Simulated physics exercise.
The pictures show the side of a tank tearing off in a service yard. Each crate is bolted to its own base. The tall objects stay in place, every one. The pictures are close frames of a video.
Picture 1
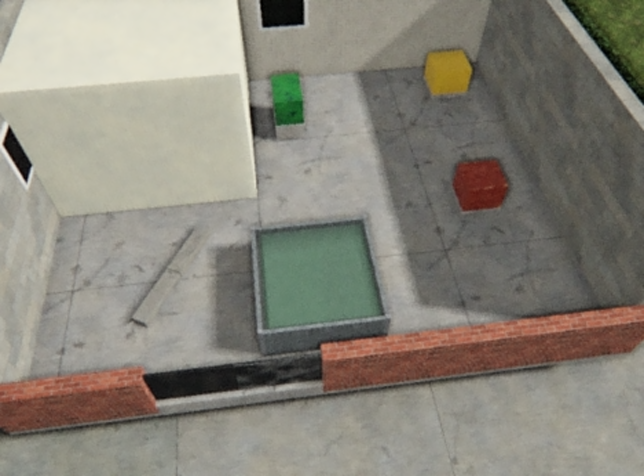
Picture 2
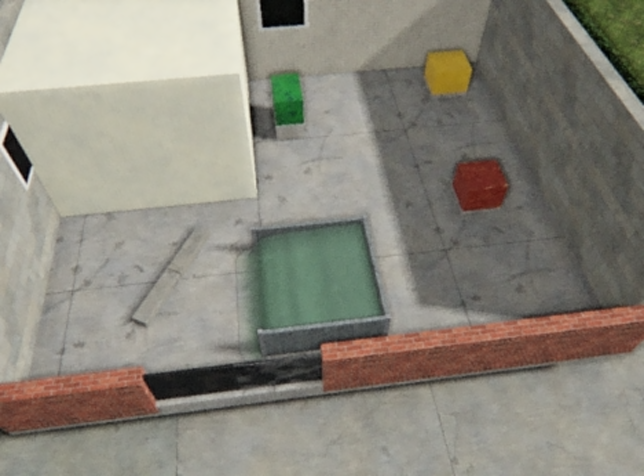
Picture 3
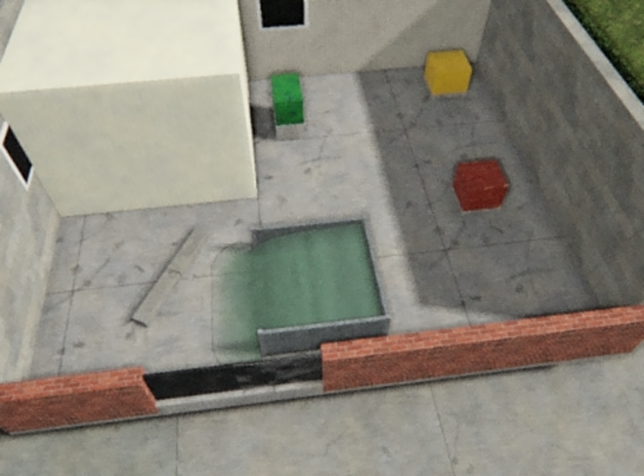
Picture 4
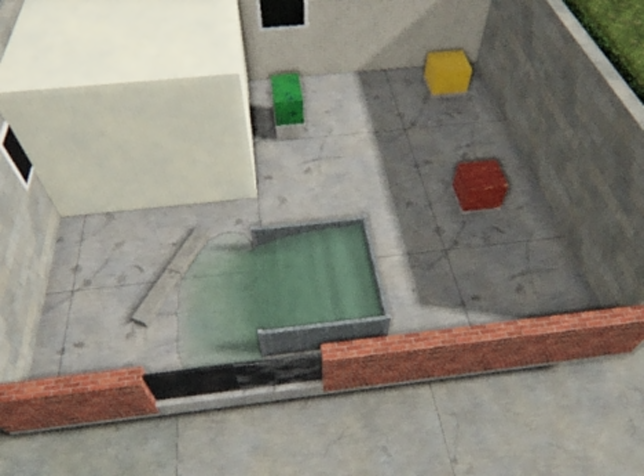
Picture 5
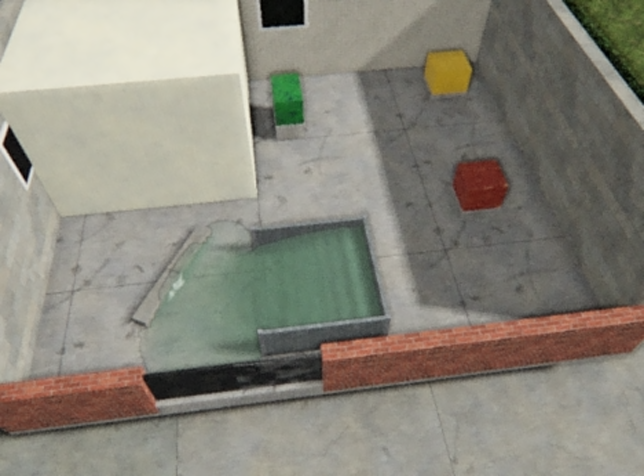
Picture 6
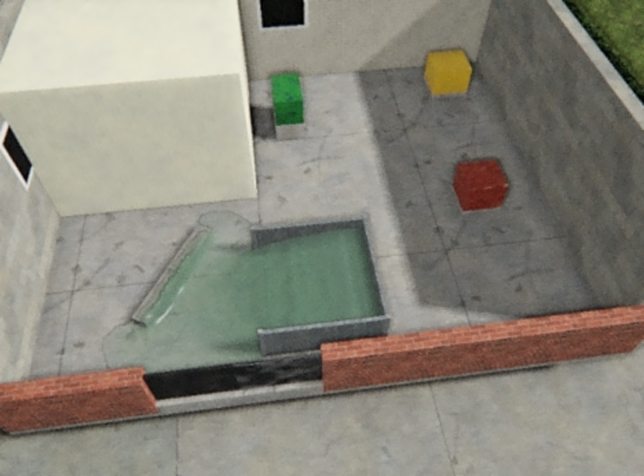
Water tank in a walled yard losing its left side, green water pouring out leftward, reaching a slanted board and spreading around it.
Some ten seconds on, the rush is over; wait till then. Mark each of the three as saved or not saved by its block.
Yellow crate - saved; green crate - saved; red crate - not saved.
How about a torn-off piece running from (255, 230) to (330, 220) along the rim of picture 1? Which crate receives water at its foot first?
That would be the green one.
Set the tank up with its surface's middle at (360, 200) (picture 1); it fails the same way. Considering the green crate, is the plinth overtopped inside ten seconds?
Green is left alone.
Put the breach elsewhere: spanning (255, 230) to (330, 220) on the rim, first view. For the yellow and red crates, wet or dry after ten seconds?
Yellow crate is reached; red crate is reached.
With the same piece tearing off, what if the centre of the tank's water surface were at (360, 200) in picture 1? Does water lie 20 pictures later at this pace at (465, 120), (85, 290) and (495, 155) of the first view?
First unwetted; next drenched; last unwetted.
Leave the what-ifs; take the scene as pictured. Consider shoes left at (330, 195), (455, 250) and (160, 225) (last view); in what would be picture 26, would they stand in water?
Status by point, in sequence: Waterlogged; unwetted; waterlogged.
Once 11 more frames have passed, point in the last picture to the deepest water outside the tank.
About at (24, 406).
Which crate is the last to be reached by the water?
Pick: The crate marked yellow.
A moment on, water covers 20 % of the floor; the yellow crate not reached, the green crate not reached, the red crate not reached.
Next, water covers 30 % of the floor; the yellow crate not reached, the green crate not reached, the red crate not reached.
Then, water covers 30 % of the floor; the yellow crate not reached, the green crate not reached, the red crate not reached.
Later, water covers 50 % of the floor; the yellow crate not reached, the green crate water round its plinth, the red crate water round its plinth.
In the end, water covers 70 % of the floor; the yellow crate stayed above the water, the green crate stayed above the water, the red crate was topped.
